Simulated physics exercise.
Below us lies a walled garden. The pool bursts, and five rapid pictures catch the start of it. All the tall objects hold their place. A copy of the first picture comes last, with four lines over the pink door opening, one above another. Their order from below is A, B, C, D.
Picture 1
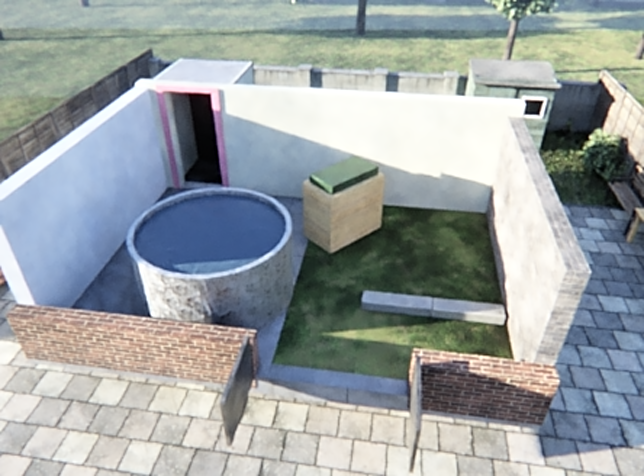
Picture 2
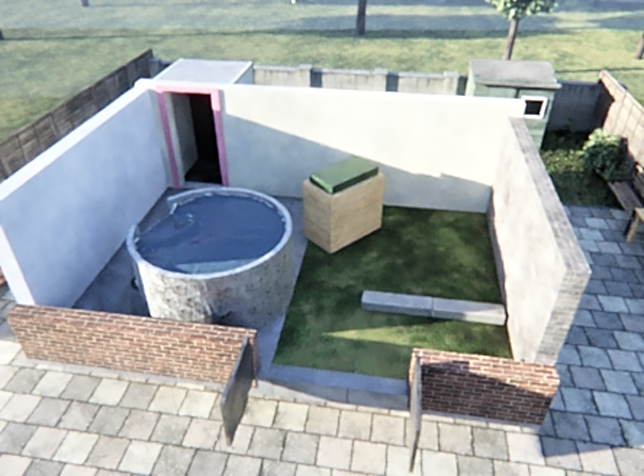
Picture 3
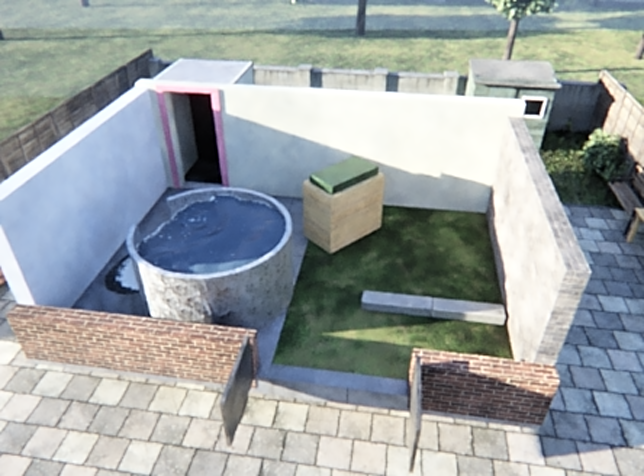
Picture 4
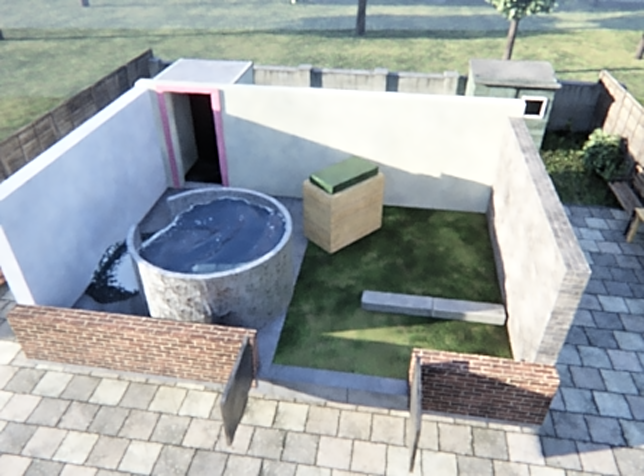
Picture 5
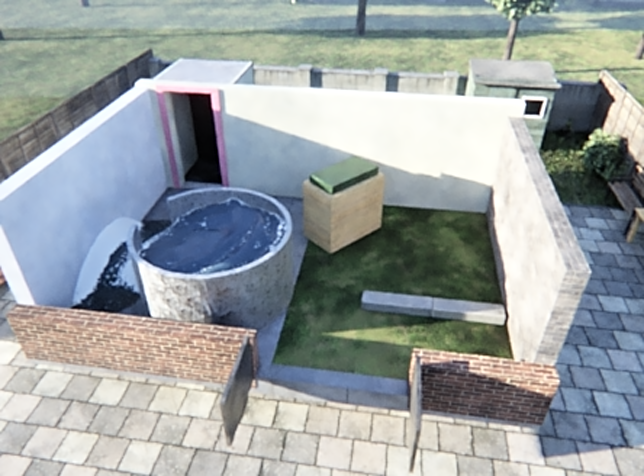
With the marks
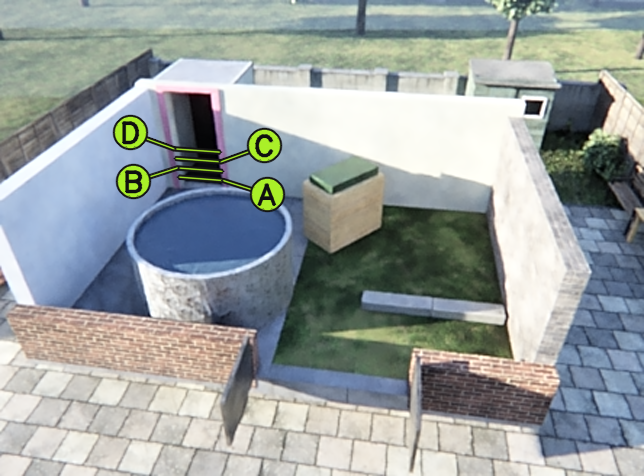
The clip opens on a walled garden with a pink doorway, a patch of grass and a round stone pool of still water. The pool's surface begins to ripple and churn, then a small patch of water appears on the ground to its left and spreads toward the white wall.
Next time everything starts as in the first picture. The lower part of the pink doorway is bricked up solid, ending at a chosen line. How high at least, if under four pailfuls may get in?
Go for B.
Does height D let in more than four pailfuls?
No, not at all.
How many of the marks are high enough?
Three of the four.
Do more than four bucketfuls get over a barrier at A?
Yes.
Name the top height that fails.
Here it is height A.
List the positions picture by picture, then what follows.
Water in the pool at rest, its middle at (212, 232); foot of the pink doorway at (202, 190); open gate at (334, 336), in the first frame.
Front seen at (141, 285), 1 % of the ground wet, in the second frame.
Front seen at (111, 277), 4 % of the ground wet, in the third frame.
Front seen at (125, 240), 7 % of the ground wet, in the fourth frame.
Front seen at (139, 222), 10 % of the ground wet, in the fifth frame.
On the marked copy, A at (201, 178); B at (199, 169); C at (198, 160); D at (196, 150); from the bottom up A, B, C, D.
With A, some 25 bucketfuls get in.
With B, a bucket or two gets in.
With C, nothing gets over.
With D, nothing gets over.
